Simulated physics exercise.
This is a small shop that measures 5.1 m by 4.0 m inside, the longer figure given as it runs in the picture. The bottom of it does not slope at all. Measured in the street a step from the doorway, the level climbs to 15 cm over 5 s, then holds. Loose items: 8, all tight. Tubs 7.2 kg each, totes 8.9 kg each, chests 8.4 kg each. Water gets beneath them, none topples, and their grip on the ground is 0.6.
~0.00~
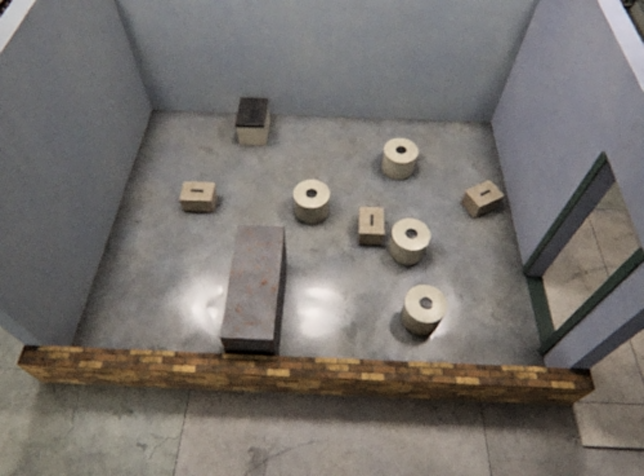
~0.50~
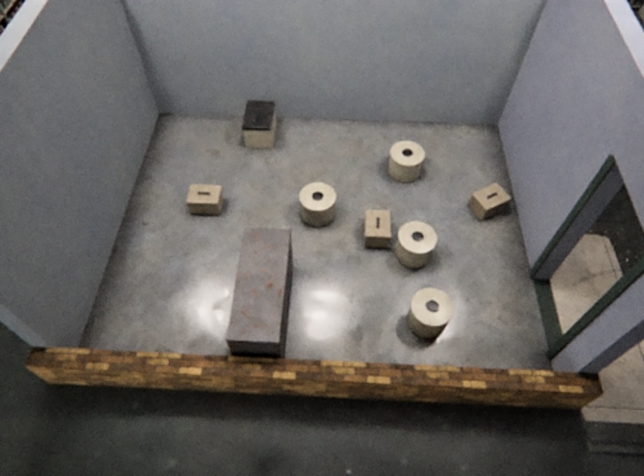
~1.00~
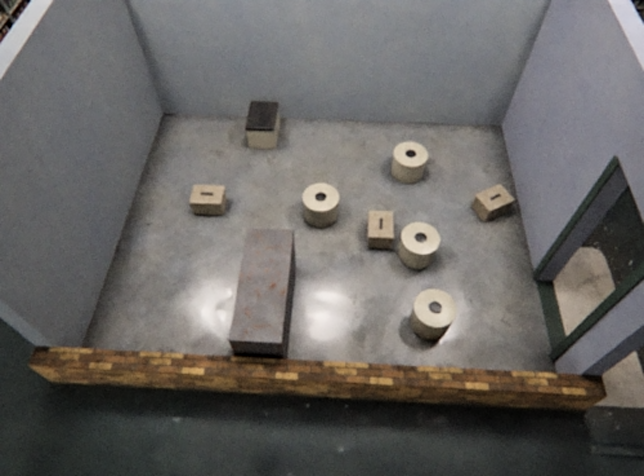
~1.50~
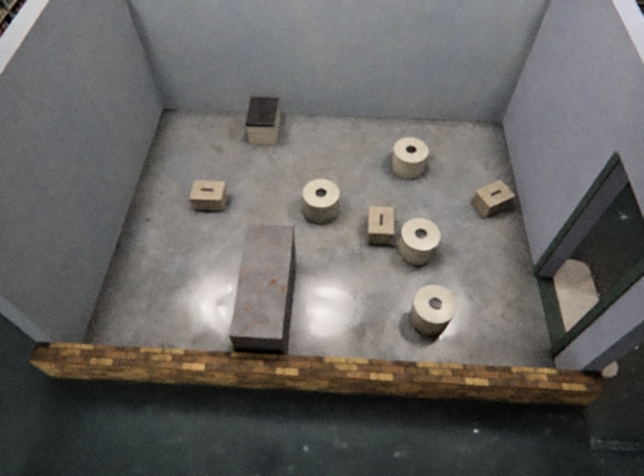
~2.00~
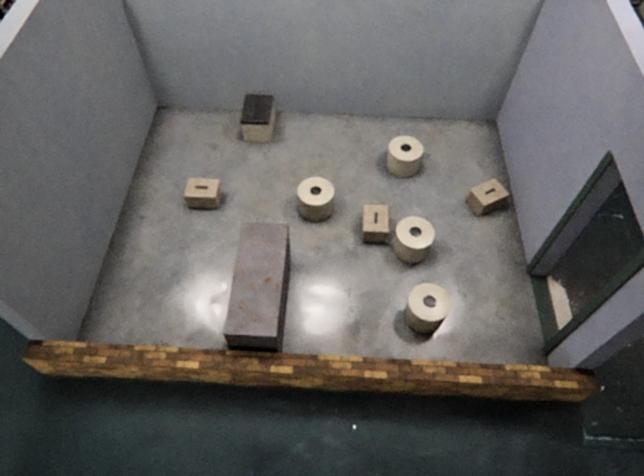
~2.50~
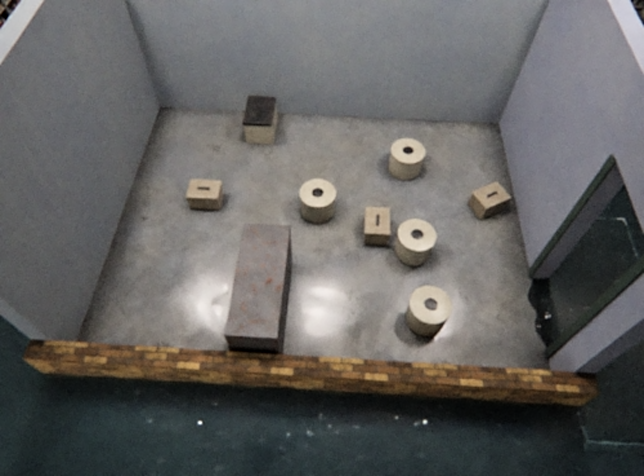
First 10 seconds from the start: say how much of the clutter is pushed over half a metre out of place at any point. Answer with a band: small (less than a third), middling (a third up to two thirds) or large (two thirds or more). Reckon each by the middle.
Small.
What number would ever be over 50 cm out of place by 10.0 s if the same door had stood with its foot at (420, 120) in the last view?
Result: 1 of them.
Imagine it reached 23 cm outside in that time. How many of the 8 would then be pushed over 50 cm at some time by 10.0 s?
So the tally would be 4.
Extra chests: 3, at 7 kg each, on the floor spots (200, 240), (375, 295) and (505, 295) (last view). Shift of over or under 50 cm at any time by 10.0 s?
Order as given - inside the limit, above the limit, above the limit.
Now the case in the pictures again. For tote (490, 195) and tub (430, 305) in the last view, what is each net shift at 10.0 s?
0 cm and 140 cm respectively.
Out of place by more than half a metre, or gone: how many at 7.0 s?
By then the count is 1.
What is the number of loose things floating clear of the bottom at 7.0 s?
I get 0.
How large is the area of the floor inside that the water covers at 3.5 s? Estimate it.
Roughly 1.0 m2.
After 3.5 s 0 of 8 are over 50 cm from their spots; 0 afloat.
After 4.5 s 0 of 8 are over 50 cm from their spots; 0 afloat.
After 7.0 s 1 of 8 are over 50 cm from their spots; 0 afloat.
After 10.0 s 1 of 8 are over 50 cm from their spots, and 1 have been at some point; 1 afloat.
